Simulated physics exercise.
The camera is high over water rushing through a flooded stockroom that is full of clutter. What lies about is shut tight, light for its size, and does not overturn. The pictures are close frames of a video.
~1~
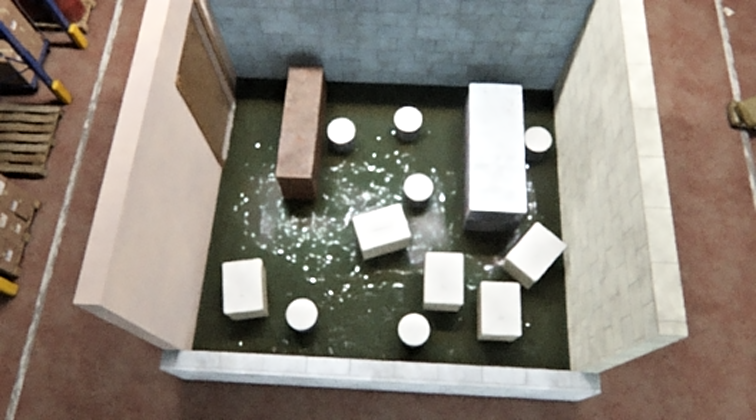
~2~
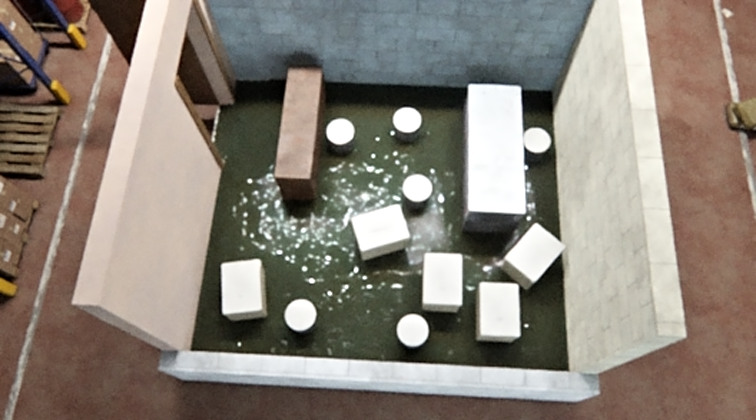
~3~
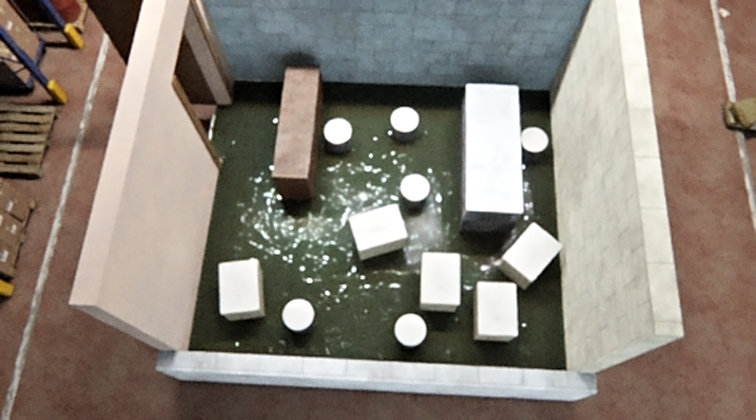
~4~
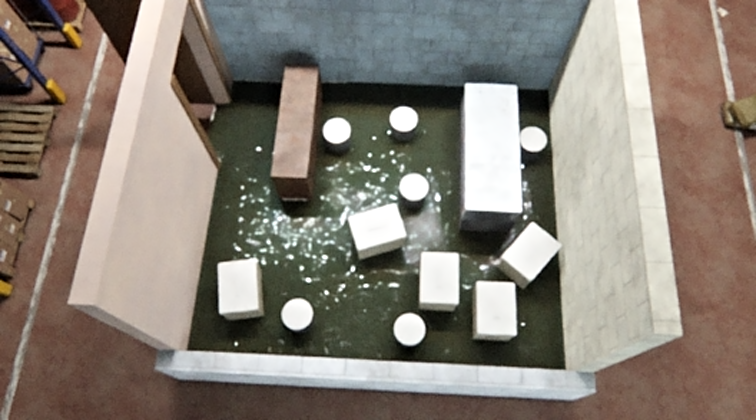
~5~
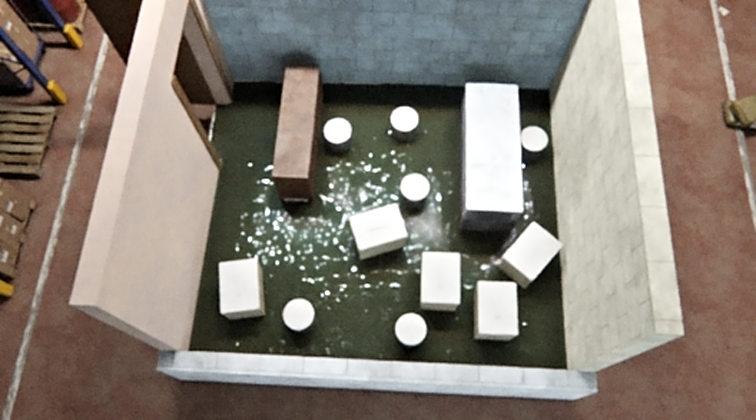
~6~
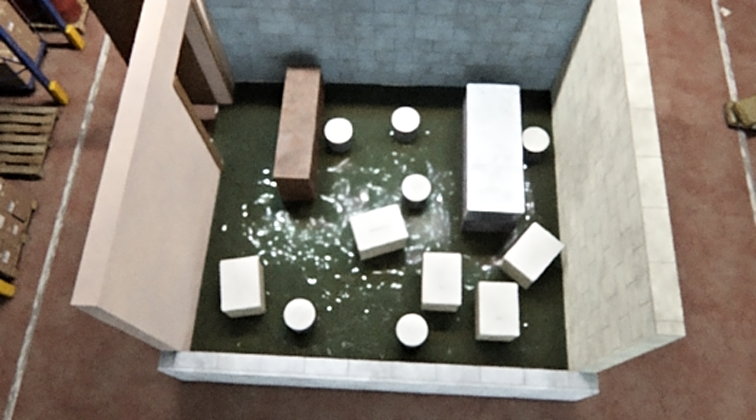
At first, a high view shows a walled room with dark, glinting water around white blocks, round white pieces, a tall pale block and a reddish-brown one, while a brown door at the upper left swings open. Then the door stays open as the water shimmers, and the objects keep their places.
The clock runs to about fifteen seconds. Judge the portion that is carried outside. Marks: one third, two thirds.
Share: Under a third.
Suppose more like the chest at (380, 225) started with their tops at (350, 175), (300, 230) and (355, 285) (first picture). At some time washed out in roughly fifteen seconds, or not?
As listed: Kept in, yes, still in.
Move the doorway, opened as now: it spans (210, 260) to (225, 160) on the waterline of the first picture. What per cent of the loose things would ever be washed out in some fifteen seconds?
Roughly 40 per cent.
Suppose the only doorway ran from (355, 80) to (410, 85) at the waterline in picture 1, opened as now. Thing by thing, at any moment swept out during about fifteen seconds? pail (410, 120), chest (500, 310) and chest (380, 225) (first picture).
One after the other: Washed out, no, out.
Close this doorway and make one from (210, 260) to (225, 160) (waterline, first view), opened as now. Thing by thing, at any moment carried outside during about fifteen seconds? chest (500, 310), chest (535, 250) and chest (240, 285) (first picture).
As listed: No, kept in, carried outside.
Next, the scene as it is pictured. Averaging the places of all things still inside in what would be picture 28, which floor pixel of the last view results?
Near (383, 227).
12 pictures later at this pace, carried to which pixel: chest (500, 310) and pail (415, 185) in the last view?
Roughly at (468, 308) and (391, 192).
A moment on, 0 of 11 are out; 11 afloat.
Next, 0 of 11 are out; 11 afloat.
Later, 1 of 11 are out; 10 afloat.
In the end, 2 of 11 are out; 9 afloat.
